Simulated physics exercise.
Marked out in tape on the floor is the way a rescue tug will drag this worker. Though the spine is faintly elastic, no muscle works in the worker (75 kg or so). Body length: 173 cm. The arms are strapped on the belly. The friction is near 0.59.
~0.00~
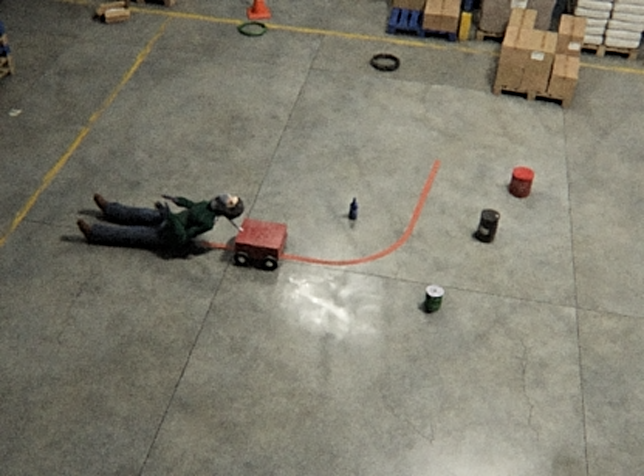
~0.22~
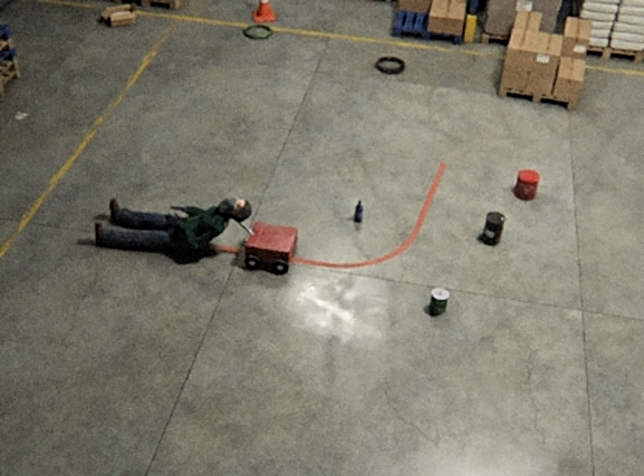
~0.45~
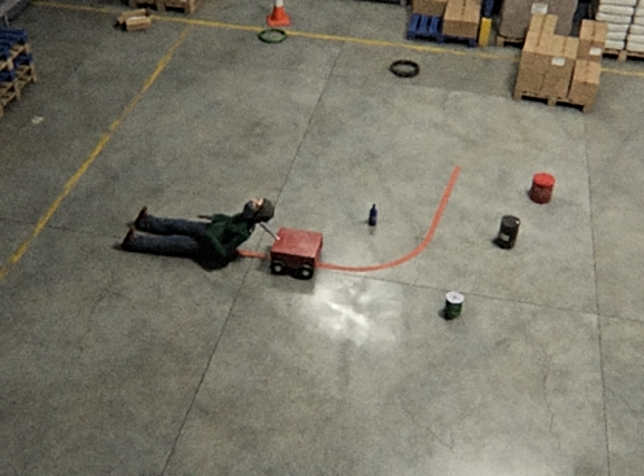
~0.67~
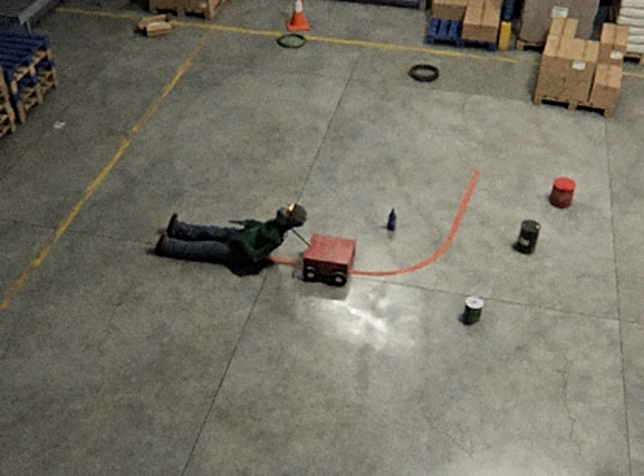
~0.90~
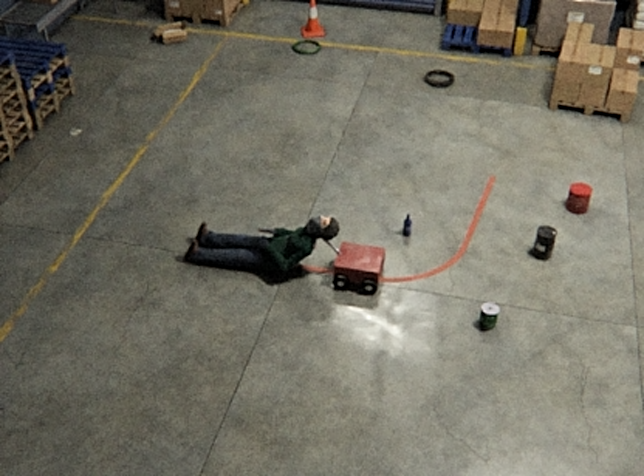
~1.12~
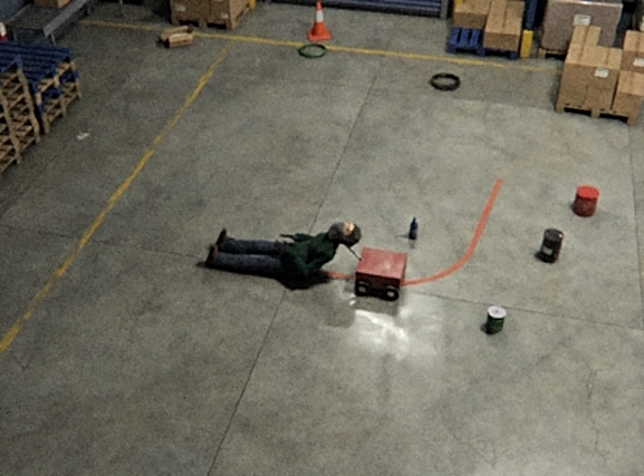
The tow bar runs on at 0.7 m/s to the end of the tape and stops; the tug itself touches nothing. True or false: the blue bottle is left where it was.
True.
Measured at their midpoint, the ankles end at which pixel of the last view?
(458, 234).
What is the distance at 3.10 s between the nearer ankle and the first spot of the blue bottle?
They are some 90 centimetres apart.
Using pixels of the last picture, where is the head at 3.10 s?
Head position: Roughly (475, 214) in the last view.
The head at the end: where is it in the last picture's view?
It ends up at about (509, 133).
After 2.40 s the blue bottle is where it stood, near (414, 227) in the last picture's view; the nearer ankle is 123 cm from that spot.
After 3.10 s the blue bottle is where it stood, near (414, 227) in the last picture's view; the nearer ankle is 92 cm from that spot.
After 3.90 s the blue bottle is where it stood, near (414, 227) in the last picture's view; the black bin where it stood; the nearer ankle is 62 cm from that spot.
After 4.70 s the blue bottle is where it stood, near (414, 227) in the last picture's view; the nearer ankle is 32 cm from that spot.
By 5.6 s, blue bottle stays put; green can stays put; black bin stays put; red bucket stays put.
